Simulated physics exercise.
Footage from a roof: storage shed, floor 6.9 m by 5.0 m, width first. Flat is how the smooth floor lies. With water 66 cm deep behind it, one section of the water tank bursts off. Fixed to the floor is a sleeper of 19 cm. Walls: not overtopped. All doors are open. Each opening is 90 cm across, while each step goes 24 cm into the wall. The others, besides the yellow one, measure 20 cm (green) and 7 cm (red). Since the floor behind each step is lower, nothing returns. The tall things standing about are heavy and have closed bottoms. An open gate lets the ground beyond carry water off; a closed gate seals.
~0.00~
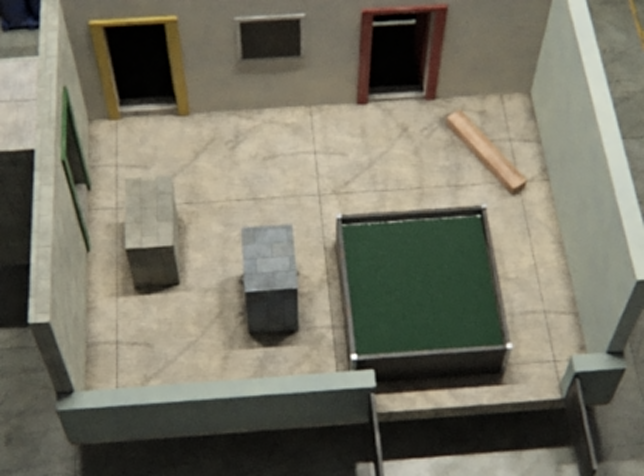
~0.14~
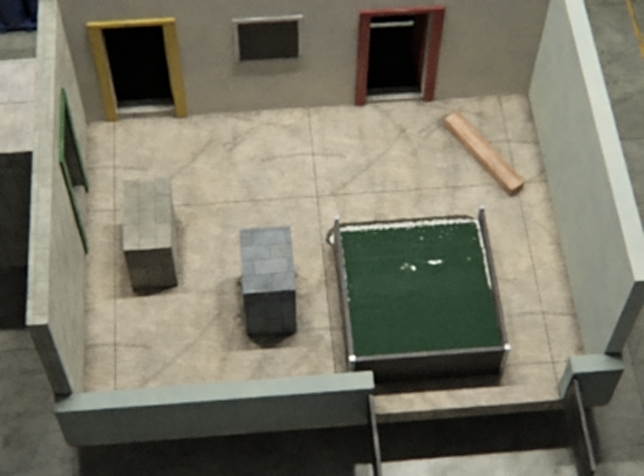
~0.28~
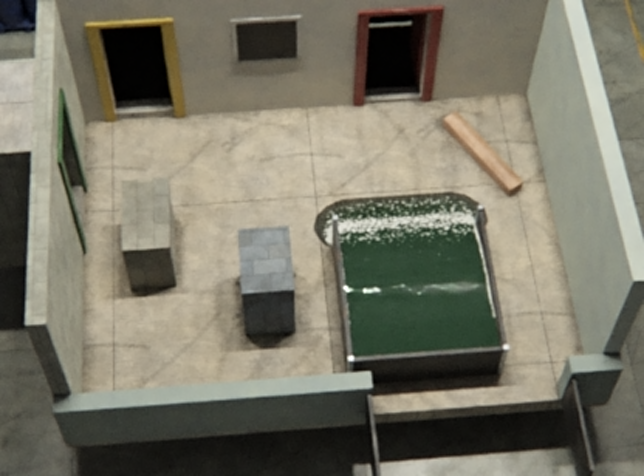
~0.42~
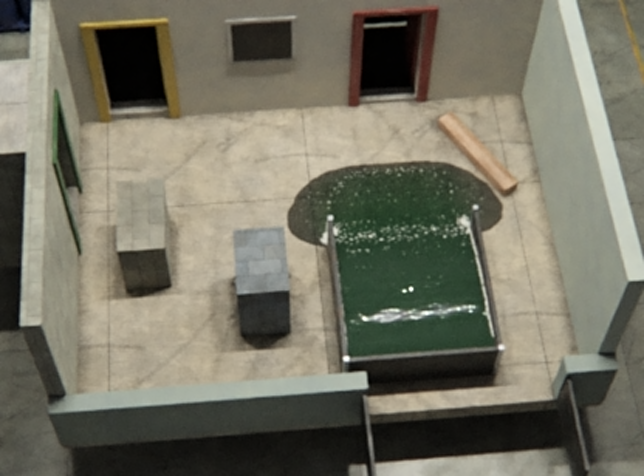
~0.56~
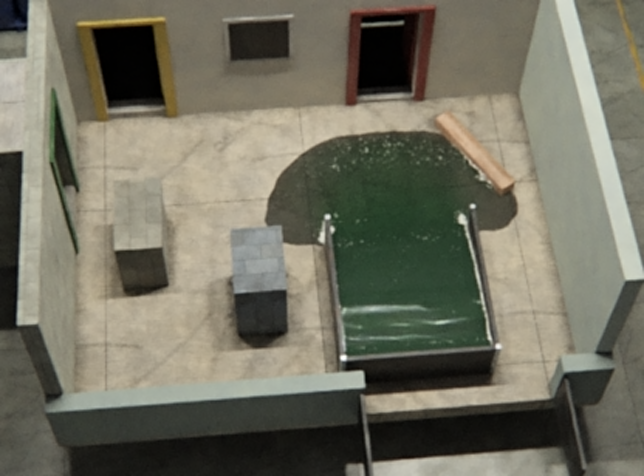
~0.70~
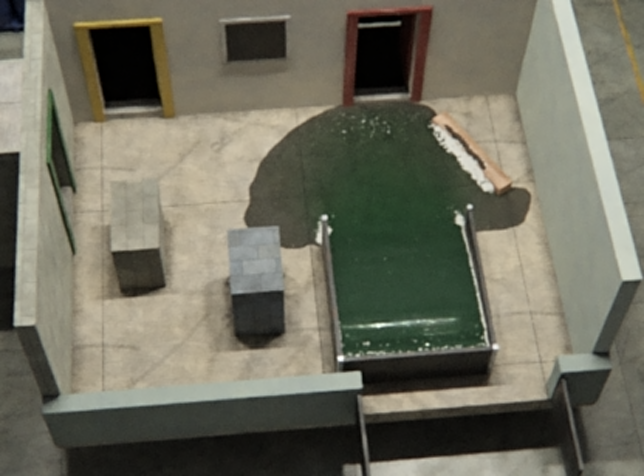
Dark green water fills a square, dark-walled tank at the right of a roofless, pale-floored room with light walls, seen from high above. A yellow doorway and a red one flank a small window in the far wall, with two grey block stacks at left and an orange-brown plank at right. Water pours from the tank's far side and spreads widely, reaching the plank, while the view drifts very slightly.
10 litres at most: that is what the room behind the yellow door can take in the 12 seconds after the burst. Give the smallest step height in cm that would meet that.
The step would need to be about 11.5 cm high.
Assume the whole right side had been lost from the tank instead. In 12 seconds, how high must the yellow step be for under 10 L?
A height of around 8.5 cm.
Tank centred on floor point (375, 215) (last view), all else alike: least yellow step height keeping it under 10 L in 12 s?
Minimum: Approx. 10.0 cm.
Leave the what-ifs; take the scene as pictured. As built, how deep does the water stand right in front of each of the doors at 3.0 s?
Depth at green 3 cm, at yellow 9 cm, at red 27 cm.
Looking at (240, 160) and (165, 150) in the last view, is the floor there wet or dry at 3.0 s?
In that order: Wet, flooded.
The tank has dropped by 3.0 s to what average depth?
Averaged depth comes out at about 15 cm.
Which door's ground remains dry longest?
The green door.
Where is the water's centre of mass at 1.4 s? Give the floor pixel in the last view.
Centre estimate: (395, 249) px, approximately.
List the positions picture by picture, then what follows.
In the first frame, still water, 66 cm deep, in the water tank at (421, 282); the yellow door at (143, 75) is dry.
In the second frame, water pours out on the far side and has run 0.3 m, to a hidden place; about 9 cm deep outside, 66 cm at the back.
In the third frame, water pours out on the far side and has run 0.7 m, to (338, 206); about 12 cm deep outside, 66 cm at the back.
In the fourth frame, the front is at (341, 173), 1.3 m from the gap on the far side; 3.2 m2 of floor is wet, 66 cm left at the back.
In the fifth frame, the front is at (369, 137), 1.9 m from the gap on the far side; 5.0 m2 of floor is wet, 62 cm left at the back.
In the sixth frame, the front is at (336, 112), 2.5 m from the gap on the far side; 6.6 m2 of floor is wet, 56 cm left at the back; 2.2 m in a straight line remain to the yellow door at (128, 77).
After 1.4 s water covers 35 % of the floor, deepest (34 cm) near (332, 112); it has not reached the yellow door.
After 3.0 s water covers 50 % of the floor, deepest (27 cm) near (75, 129); 9 cm at the yellow door, 0 litres in over its 16 cm step.
After 12.0 s water covers 95 % of the floor, deepest (10 cm) near (313, 389); 6 cm at the yellow door, 1 litre in over its 16 cm step.
At the yellow door as built, the water arrived by 2.0 s and peaked near 14 cm at 6.4 s.
With a step of 10 cm, 19 litres would have come in within the 12 s; with 14 cm, 3 litres. So under 10 litres takes about 11.5 cm.
